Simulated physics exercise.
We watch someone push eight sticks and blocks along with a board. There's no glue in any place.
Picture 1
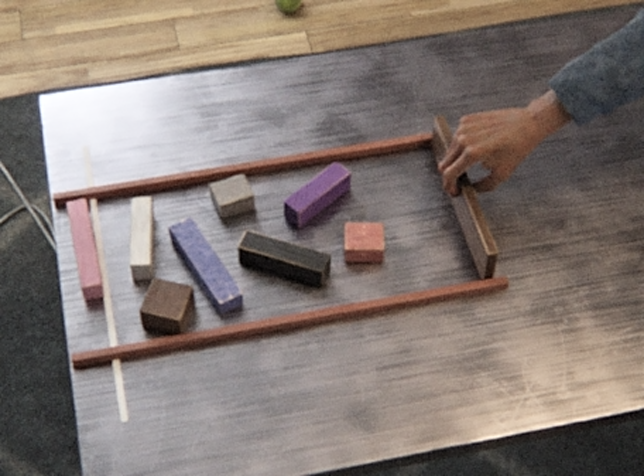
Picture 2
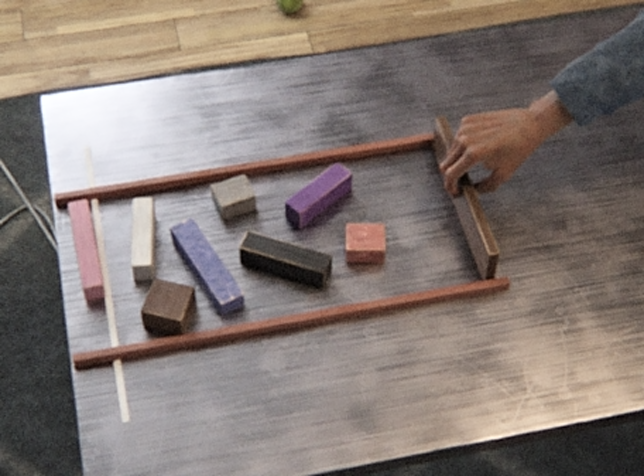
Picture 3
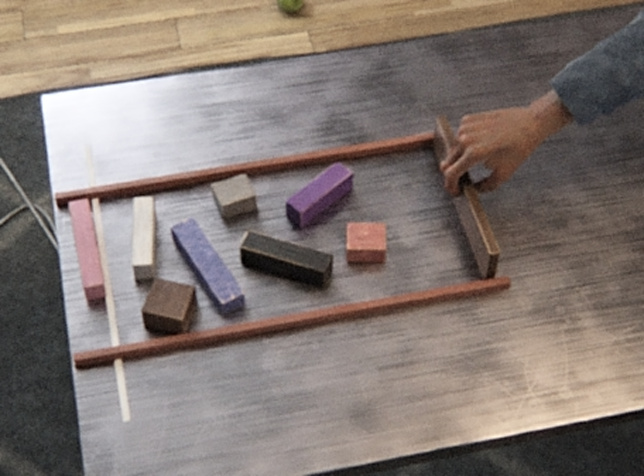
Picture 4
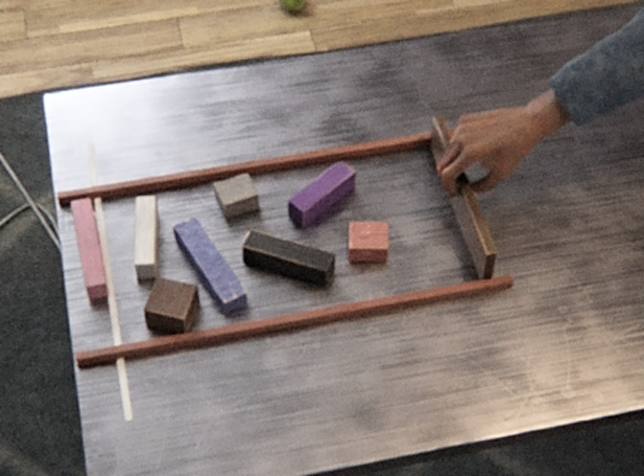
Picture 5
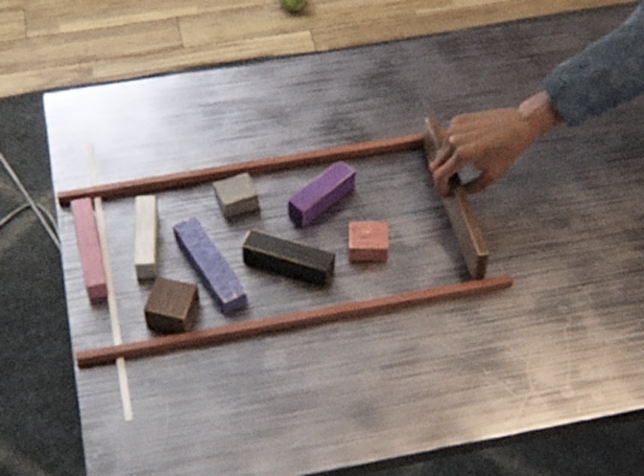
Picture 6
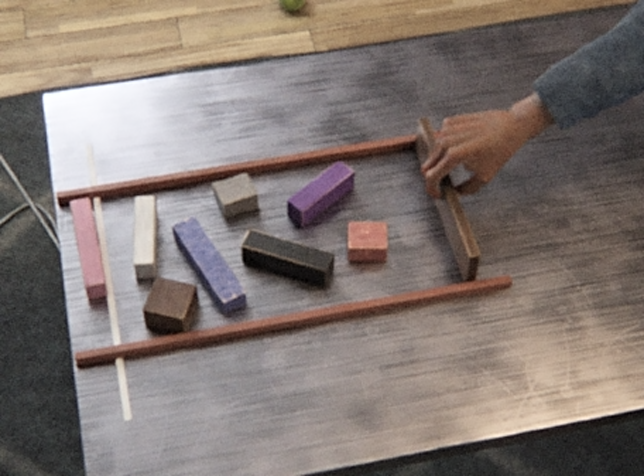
A hand slides a brown board slightly left between two rails, toward scattered colored blocks.
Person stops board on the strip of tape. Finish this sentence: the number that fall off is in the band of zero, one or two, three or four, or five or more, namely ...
Namely five or more.
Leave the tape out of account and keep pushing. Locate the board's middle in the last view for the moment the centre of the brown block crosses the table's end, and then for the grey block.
With the brown block it sits around (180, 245), with the grey block around (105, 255).
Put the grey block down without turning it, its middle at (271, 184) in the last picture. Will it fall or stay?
Lab note: Started there, it remains on top.
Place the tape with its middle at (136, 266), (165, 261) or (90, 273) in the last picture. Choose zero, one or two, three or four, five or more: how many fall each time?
Falls: 3 or 4; just one or two; at least five.
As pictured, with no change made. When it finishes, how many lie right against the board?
It is in contact with 2.
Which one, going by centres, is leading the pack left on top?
The grey block is the one you want.
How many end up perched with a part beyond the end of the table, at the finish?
My count gives 1.
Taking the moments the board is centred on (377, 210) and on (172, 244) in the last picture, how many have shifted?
Answer - first 1, then 8.
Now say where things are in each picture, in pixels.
In the first picture, pink bar (85, 249); white bar (142, 238); brown block (168, 307); board (463, 196); tape (103, 272).
In the second picture, white bar (143, 239); board (464, 197).
In the third picture, brown block (170, 306); blue bar (208, 265).
In the fourth picture, pink bar (90, 248); black bar (289, 257).
In the fifth picture, white bar (146, 237); red block (368, 241).
In the sixth picture, pink bar (89, 248); white bar (145, 237); brown block (171, 305); board (446, 199); tape (107, 270).
Early on, none off yet; pink bar at rest near (89, 248); white bar at rest near (145, 237); brown block at rest near (171, 305).
A while later, none off yet; pink bar at rest near (89, 248); white bar travelled a little near (116, 242); brown block travelled about its own width near (116, 320).
Finally, the number that fall off is five or more; lost, black bar, blue bar, brown block, white bar and pink bar.
